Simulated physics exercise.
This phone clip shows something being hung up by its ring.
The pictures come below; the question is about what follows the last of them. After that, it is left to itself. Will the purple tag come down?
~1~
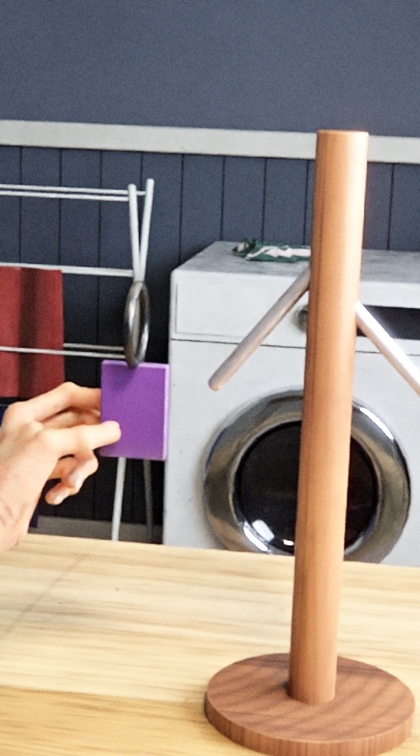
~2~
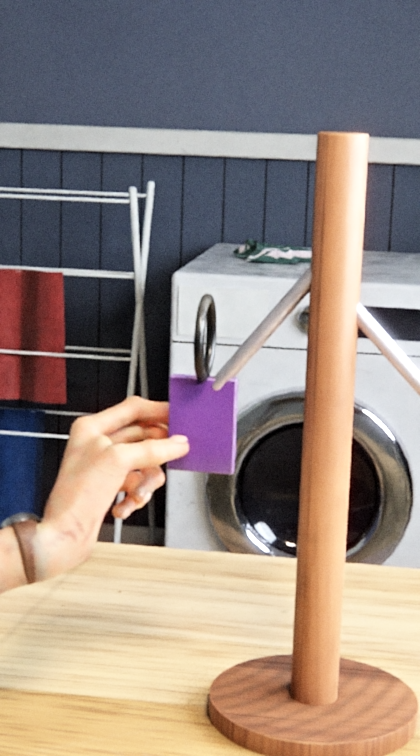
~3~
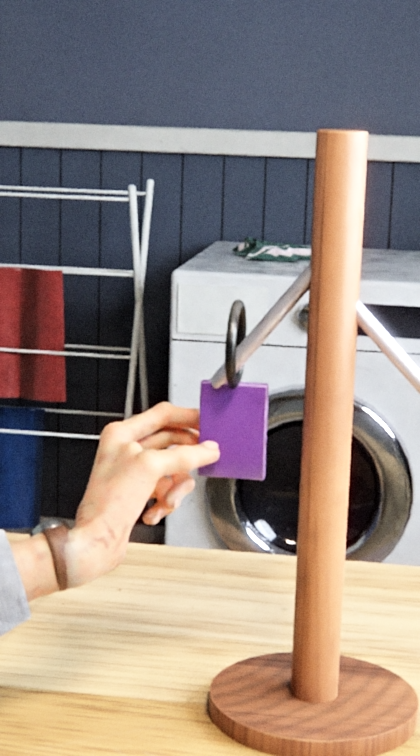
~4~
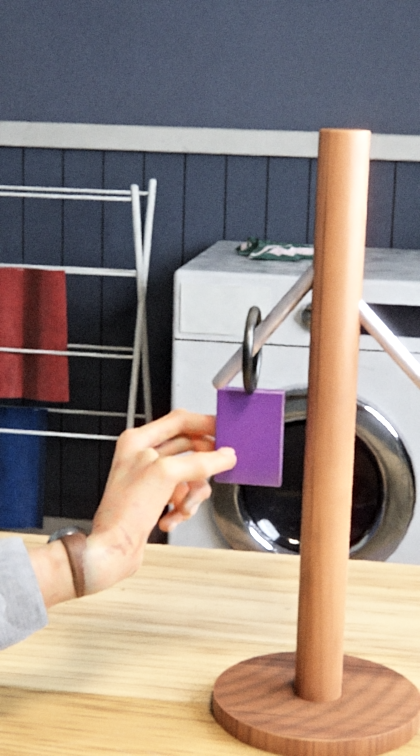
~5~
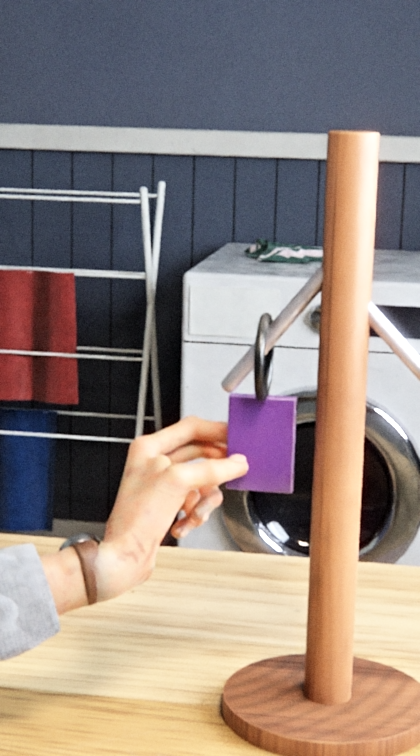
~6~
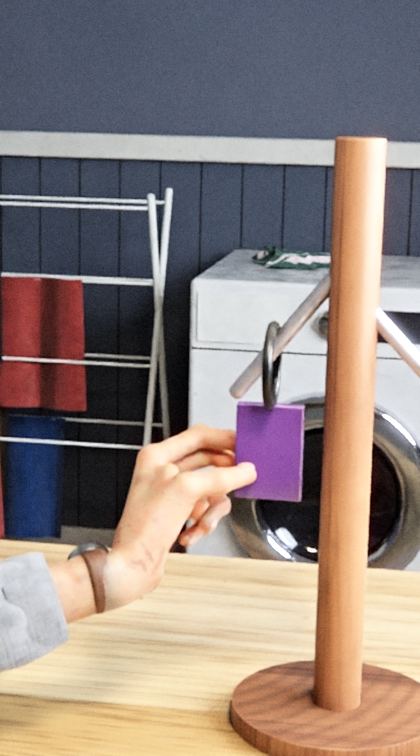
Yes.
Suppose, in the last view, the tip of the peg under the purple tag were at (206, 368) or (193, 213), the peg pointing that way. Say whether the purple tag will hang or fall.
Well, the purple tag ends up lower down the first time and stays put the second time.
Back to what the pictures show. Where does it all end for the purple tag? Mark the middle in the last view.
Look close to (169, 675) and you'll find its middle.
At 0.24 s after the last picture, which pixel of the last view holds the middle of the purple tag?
Close to (206, 616).
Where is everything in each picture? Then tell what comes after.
In the first frame, still on the way; purple tag (136, 370); peg stand (332, 435).
In the second frame, still on the way; purple tag (204, 383); peg stand (334, 437).
In the third frame, still on the way; purple tag (234, 388); peg stand (334, 435).
In the fourth frame, still on the way; purple tag (251, 395); peg stand (337, 434).
In the fifth frame, still on the way; purple tag (263, 402); peg stand (346, 436).
In the sixth frame, in place, still held; purple tag (271, 411); peg stand (354, 442).
Then, 0.14 s on from there, purple tag turned 20° from its first pose near (252, 462).
Then, 0.24 s on from there, purple tag on its way down near (206, 616).
In the end, the purple tag slips down, near (169, 675).
